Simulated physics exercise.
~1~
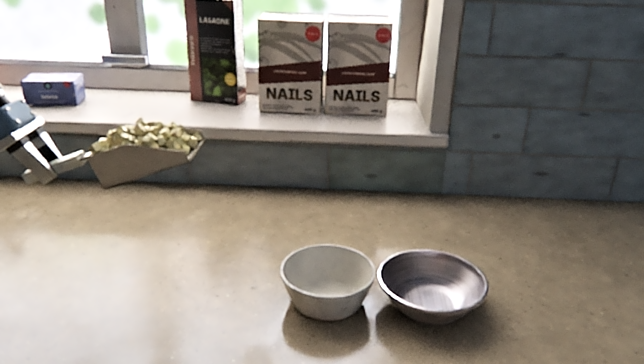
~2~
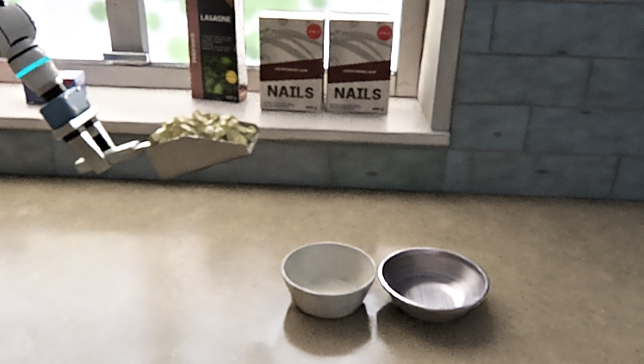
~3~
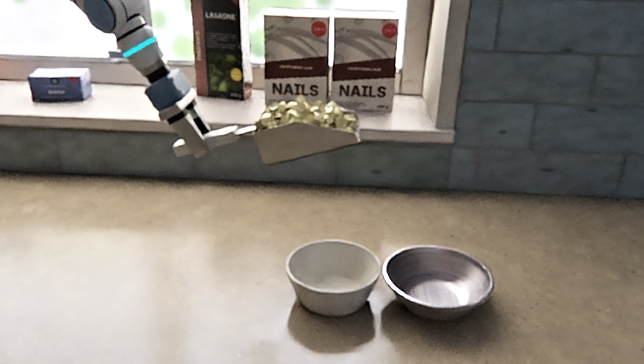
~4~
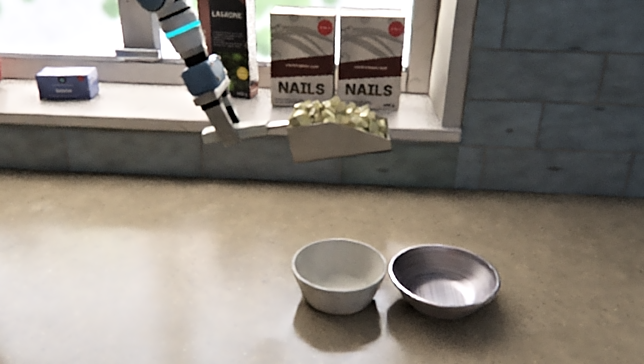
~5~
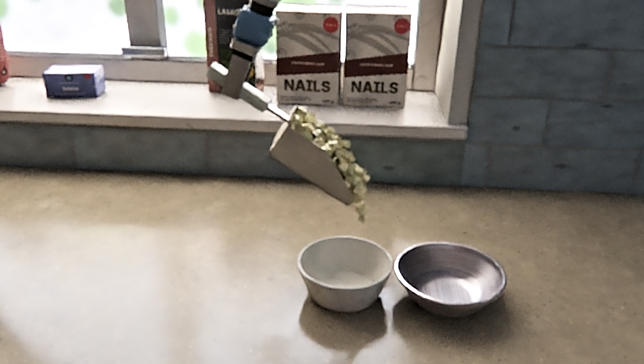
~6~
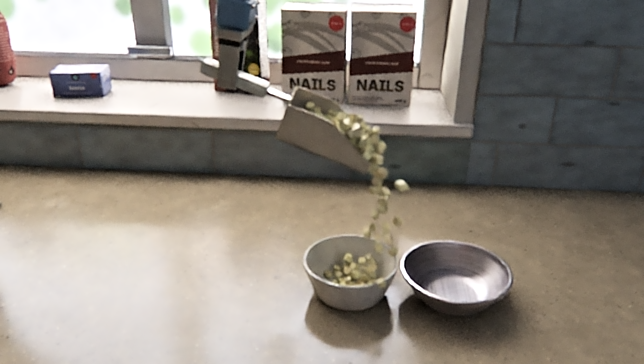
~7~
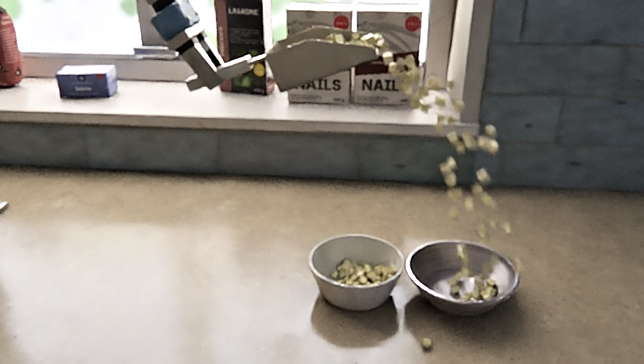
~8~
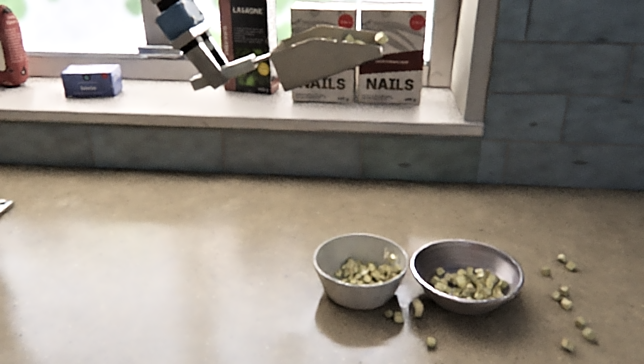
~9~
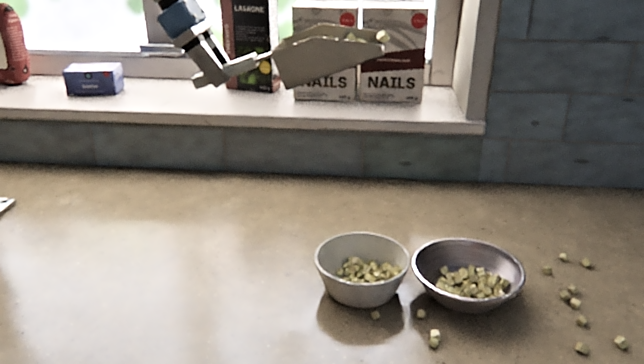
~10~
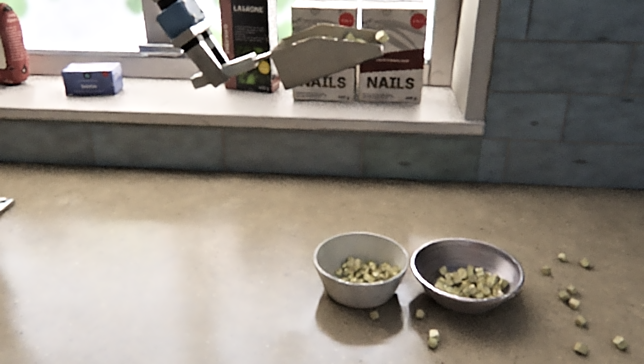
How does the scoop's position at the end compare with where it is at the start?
At the start the scoop is on the left, level with the lower edge of the window sill. By the end it is farther right and higher up, held in front of the nail boxes.
